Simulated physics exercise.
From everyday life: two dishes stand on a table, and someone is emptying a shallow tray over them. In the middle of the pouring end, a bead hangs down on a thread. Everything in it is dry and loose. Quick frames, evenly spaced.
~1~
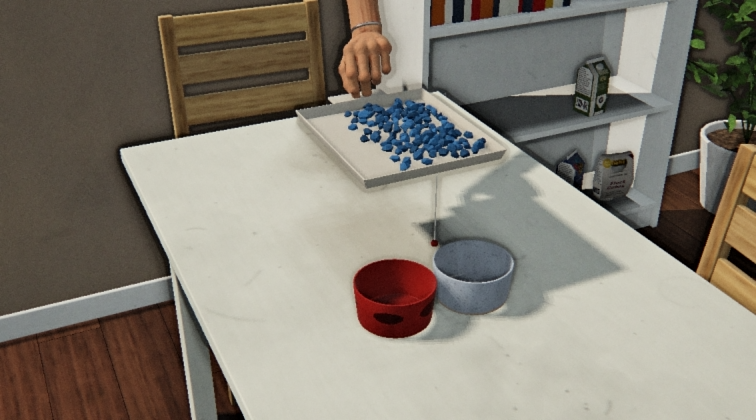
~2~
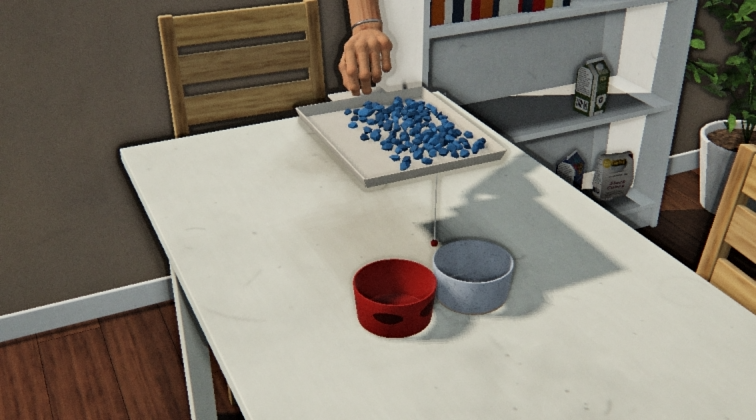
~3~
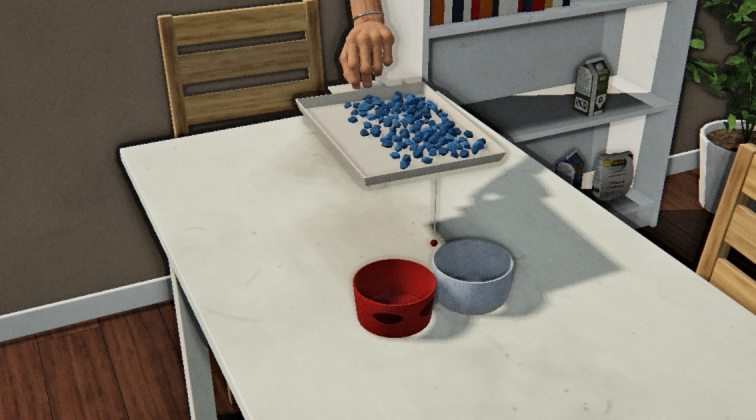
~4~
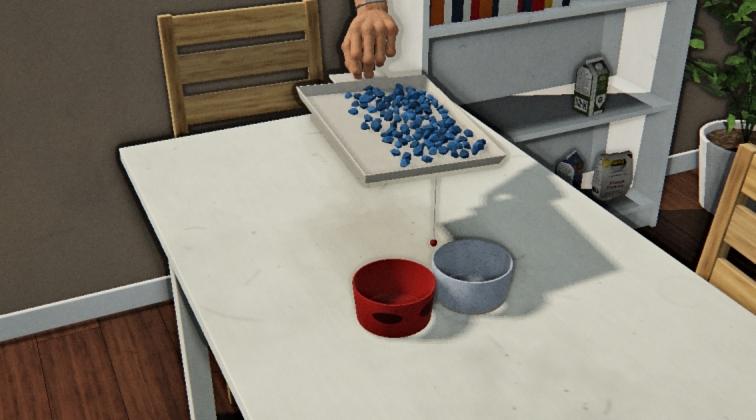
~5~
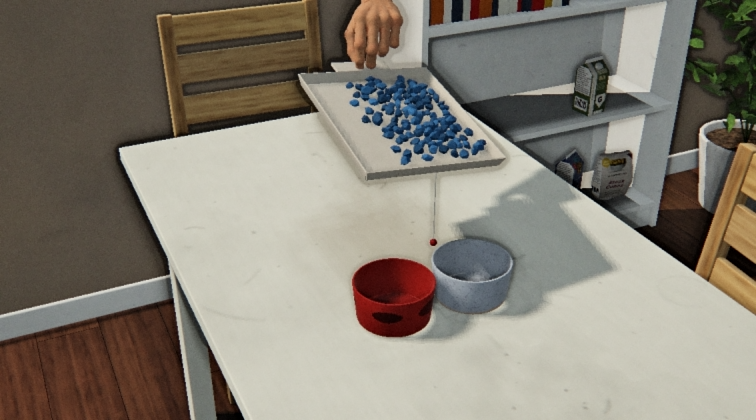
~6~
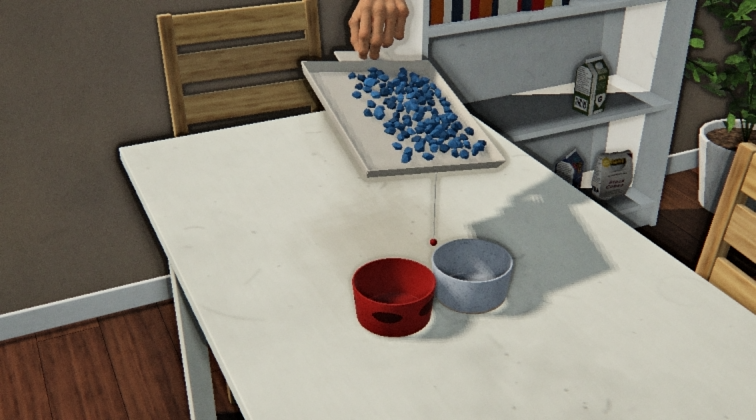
At the start, a hand holds a shallow tray of blue stones nearly level above a white table, with a red dish, a pale grey dish and a small red bead hanging below. The hand then gradually raises the tray's far end, tilting it toward the dishes, while the stones stay on it.
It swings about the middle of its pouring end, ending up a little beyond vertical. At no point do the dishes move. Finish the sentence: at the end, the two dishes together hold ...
... less than half of the load.
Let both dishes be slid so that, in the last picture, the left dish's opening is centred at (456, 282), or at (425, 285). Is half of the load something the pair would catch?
Result - try one, below the halfway mark; try two, below the halfway mark.
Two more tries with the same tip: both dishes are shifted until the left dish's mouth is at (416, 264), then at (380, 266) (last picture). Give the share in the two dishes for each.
First position: Some 90 %; second position: Some 40 %.
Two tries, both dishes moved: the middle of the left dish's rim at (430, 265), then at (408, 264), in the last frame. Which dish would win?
One: Right. Two: Right.
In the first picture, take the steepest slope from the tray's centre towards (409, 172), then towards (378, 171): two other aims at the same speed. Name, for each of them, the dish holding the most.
Leftward dish at the first place, Leftward dish at the second.
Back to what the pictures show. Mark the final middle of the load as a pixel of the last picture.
Roughly at pixel (507, 277).
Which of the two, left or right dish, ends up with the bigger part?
The one at right ends up fuller.
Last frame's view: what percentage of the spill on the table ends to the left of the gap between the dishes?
It works out at some 0 percent.
Soon after the last picture, tray tipped steeply; nearly all on the tray; a small part in the air.
A little later, tray tipped right over; a stray few on the tray; about a quarter in the right dish; about two thirds outside both; a small part in the air.
Later still, tray tipped past a quarter turn; about a third in the right dish; about two thirds outside both.
At rest, tray tipped past a quarter turn; none in the left dish; about a third in the right dish; about two thirds outside both.
